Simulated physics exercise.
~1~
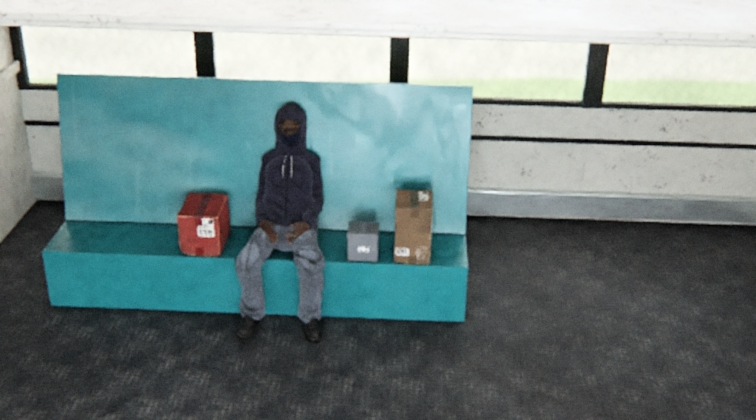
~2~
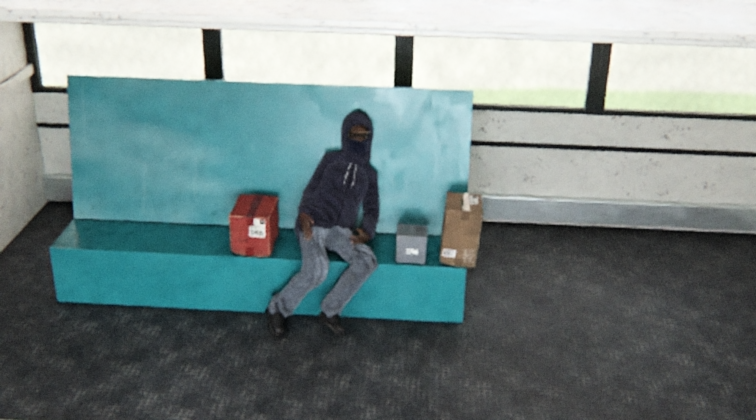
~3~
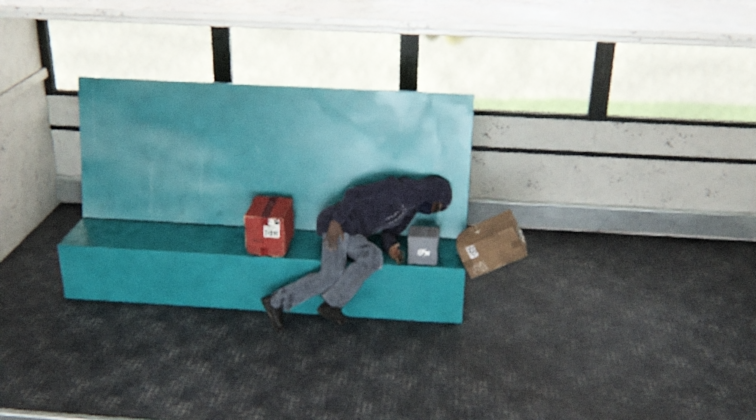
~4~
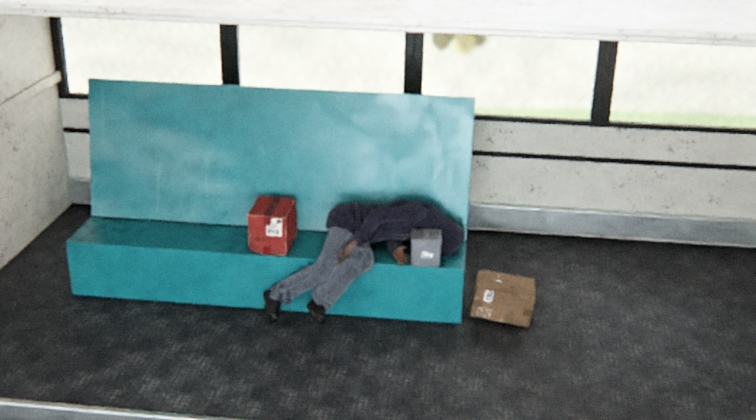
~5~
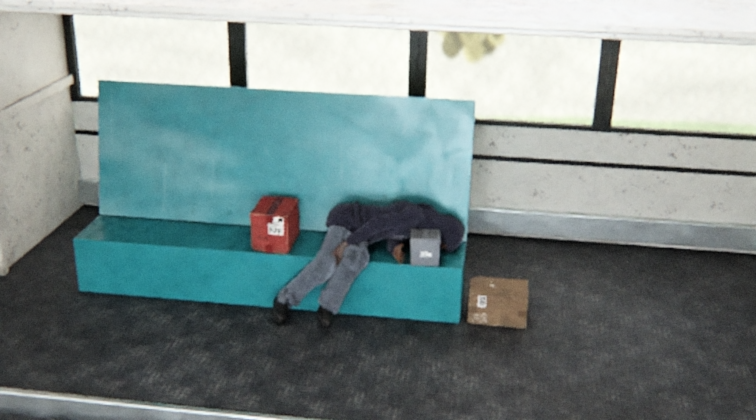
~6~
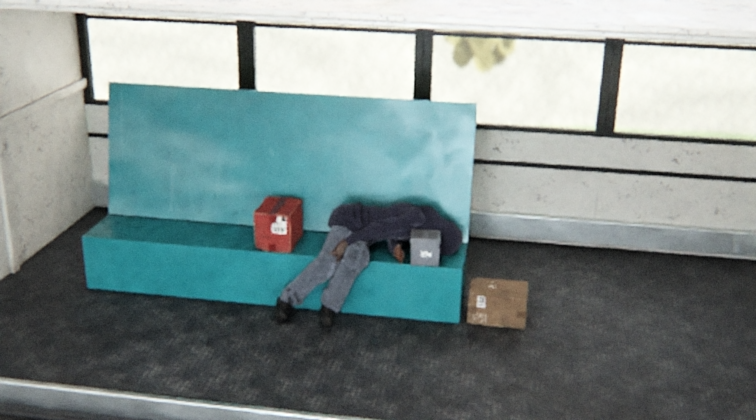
A person in a dark hood sitting on a teal bench slid right along with the boxes around them, then slumped over sideways behind the small grey box, as the brown box tipped off the end onto the floor; the red and grey boxes stayed on.
